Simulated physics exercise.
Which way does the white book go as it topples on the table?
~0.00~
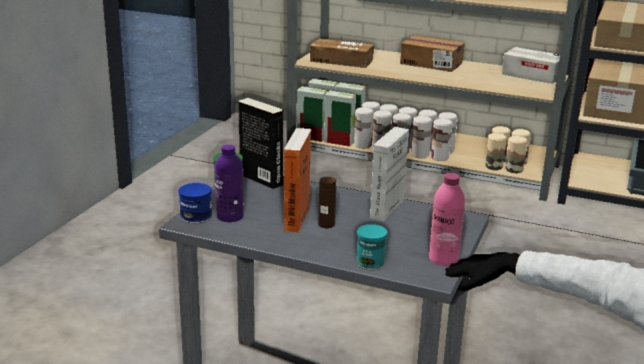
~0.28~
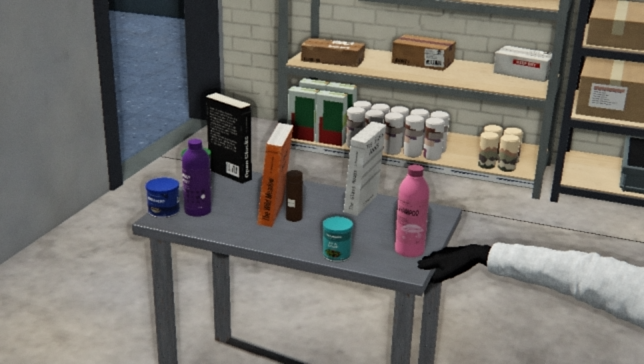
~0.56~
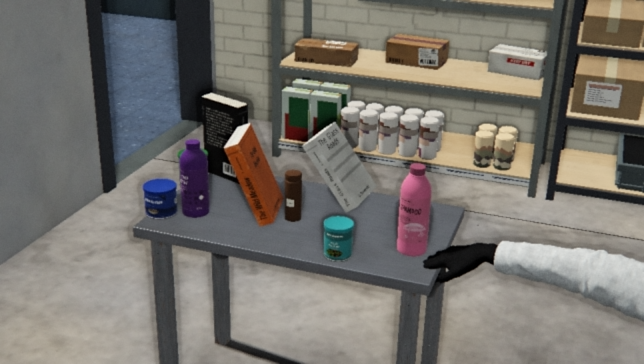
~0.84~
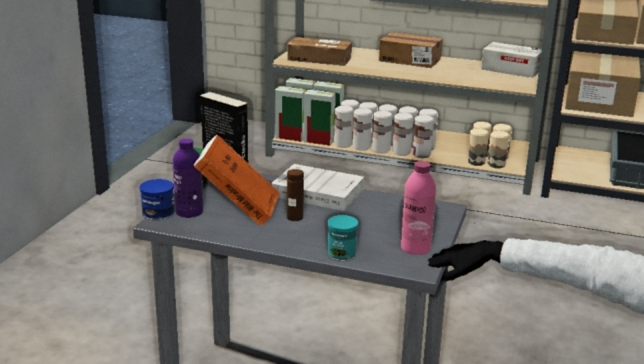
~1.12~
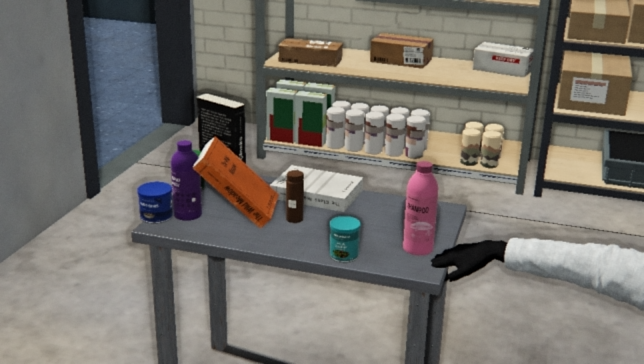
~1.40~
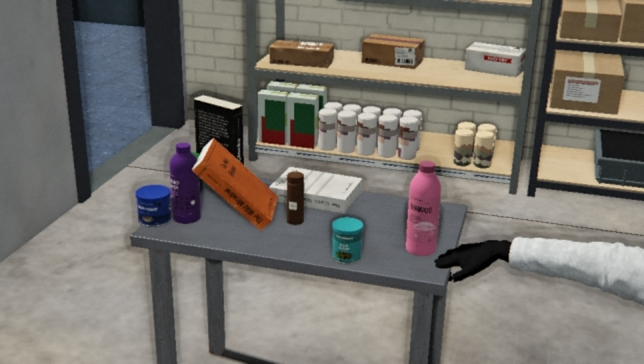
The white book moves to the left as it tips over and ends up lying flat on the table.
